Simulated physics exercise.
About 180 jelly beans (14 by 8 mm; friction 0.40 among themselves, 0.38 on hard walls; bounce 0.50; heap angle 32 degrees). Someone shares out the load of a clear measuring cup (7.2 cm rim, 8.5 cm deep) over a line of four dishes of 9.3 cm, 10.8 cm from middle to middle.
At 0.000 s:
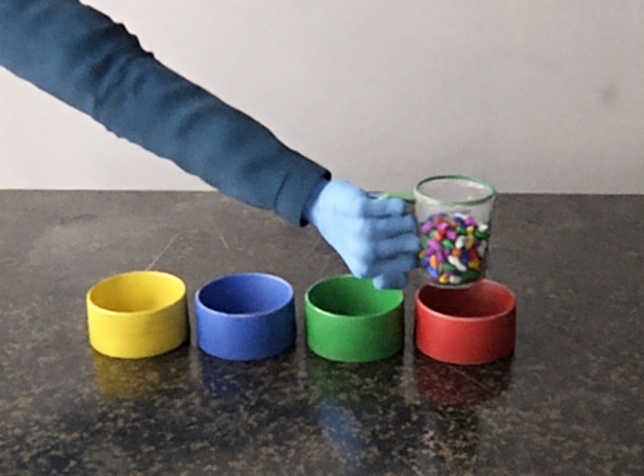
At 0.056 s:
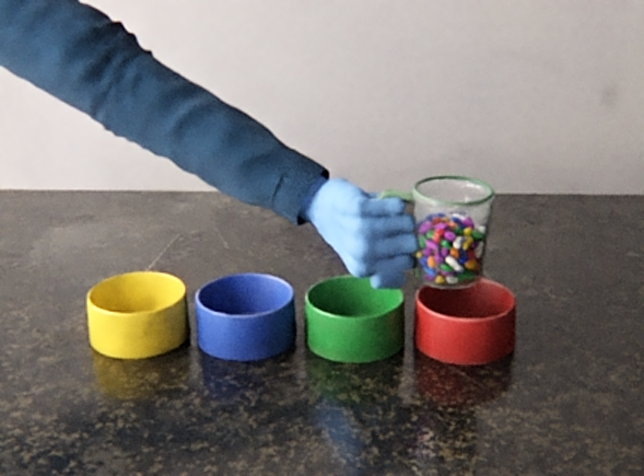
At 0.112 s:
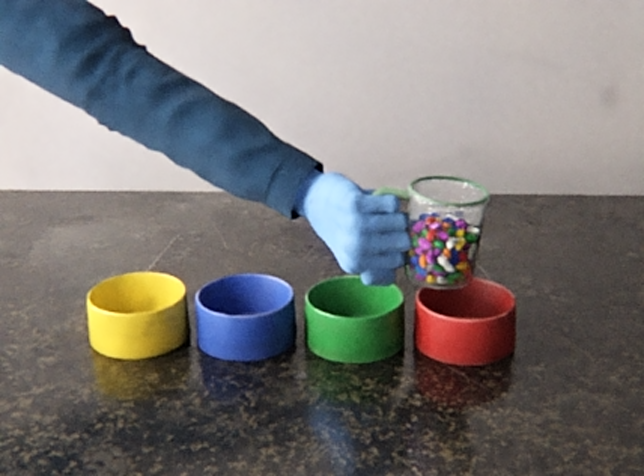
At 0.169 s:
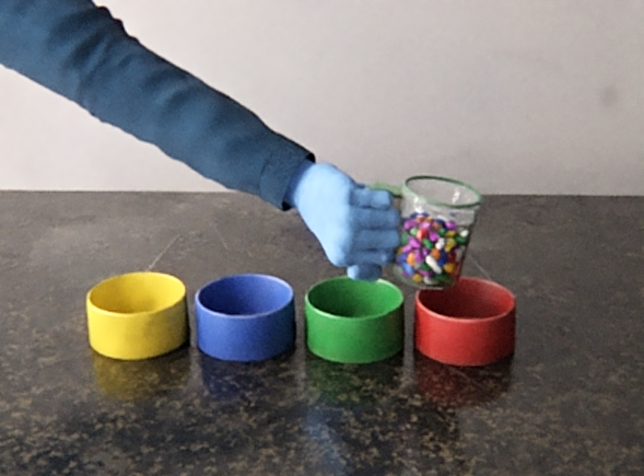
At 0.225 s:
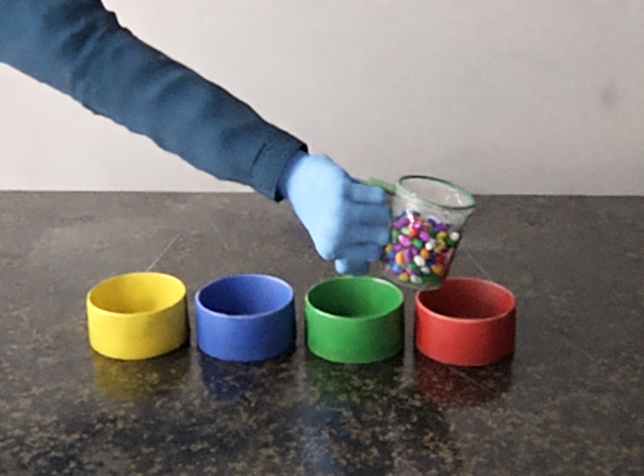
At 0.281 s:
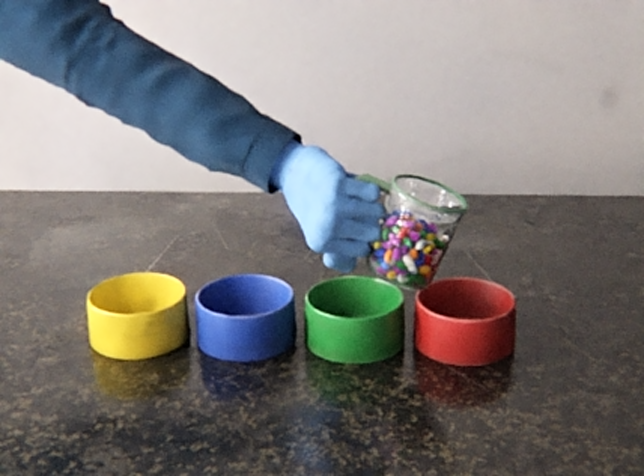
Gloved hand holding a clear cup of colourful pieces above four coloured dishes, shifting it slightly left while tilting it gradually.
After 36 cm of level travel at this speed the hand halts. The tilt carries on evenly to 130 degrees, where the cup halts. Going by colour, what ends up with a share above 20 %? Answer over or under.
Red dish: Under; blue dish: Over; green dish: Under; yellow dish: Under; on the counter: Under.
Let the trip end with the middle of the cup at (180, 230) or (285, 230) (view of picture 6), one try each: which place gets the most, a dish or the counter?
Most goes to: Blue, then green.
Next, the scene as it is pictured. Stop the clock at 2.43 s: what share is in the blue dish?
Near 90 per cent so far.
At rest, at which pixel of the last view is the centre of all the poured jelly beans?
At about (242, 318).
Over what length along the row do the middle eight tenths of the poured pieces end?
Roughly 6 cm.
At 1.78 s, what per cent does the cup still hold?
About 0 per cent.
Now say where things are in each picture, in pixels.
In the first picture, cup at (453, 232), tilt 0 degrees, lip at (494, 190), moved 0.0 cm; middle of the pieces at (455, 248); red dish at (466, 297); green dish at (355, 296); blue dish at (245, 294); yellow dish at (137, 293).
In the second picture, cup at (451, 233), tilt 1 degrees, lip at (492, 191), moved 0.2 cm; middle of the pieces at (453, 248).
In the third picture, cup at (444, 233), tilt 4 degrees, lip at (488, 194), moved 0.9 cm; middle of the pieces at (445, 249).
In the fourth picture, cup at (433, 233), tilt 9 degrees, lip at (480, 198), moved 1.8 cm; middle of the pieces at (433, 249).
In the fifth picture, cup at (424, 233), tilt 14 degrees, lip at (473, 201), moved 2.8 cm; middle of the pieces at (422, 249).
In the sixth picture, cup at (414, 233), tilt 19 degrees, lip at (466, 205), moved 3.7 cm; middle of the pieces at (411, 249); red dish at (466, 299); green dish at (355, 297); blue dish at (245, 295); yellow dish at (137, 294). Its pace works out near 85 degrees a second; the hand travels 17 cm a second.
After 1.18 s, tilt 96 degrees; cup holds 100 %.
Then, at 1.78 s, tilt 130 degrees; cup holds 0 %, blue 90 %.
Then, at 2.43 s, tilt 130 degrees; cup holds 0 %, blue 90 %.
In the end, at 2.7 s, red 0 %, blue 90 %, green 0 %, yellow 0 %, counter 5 %.
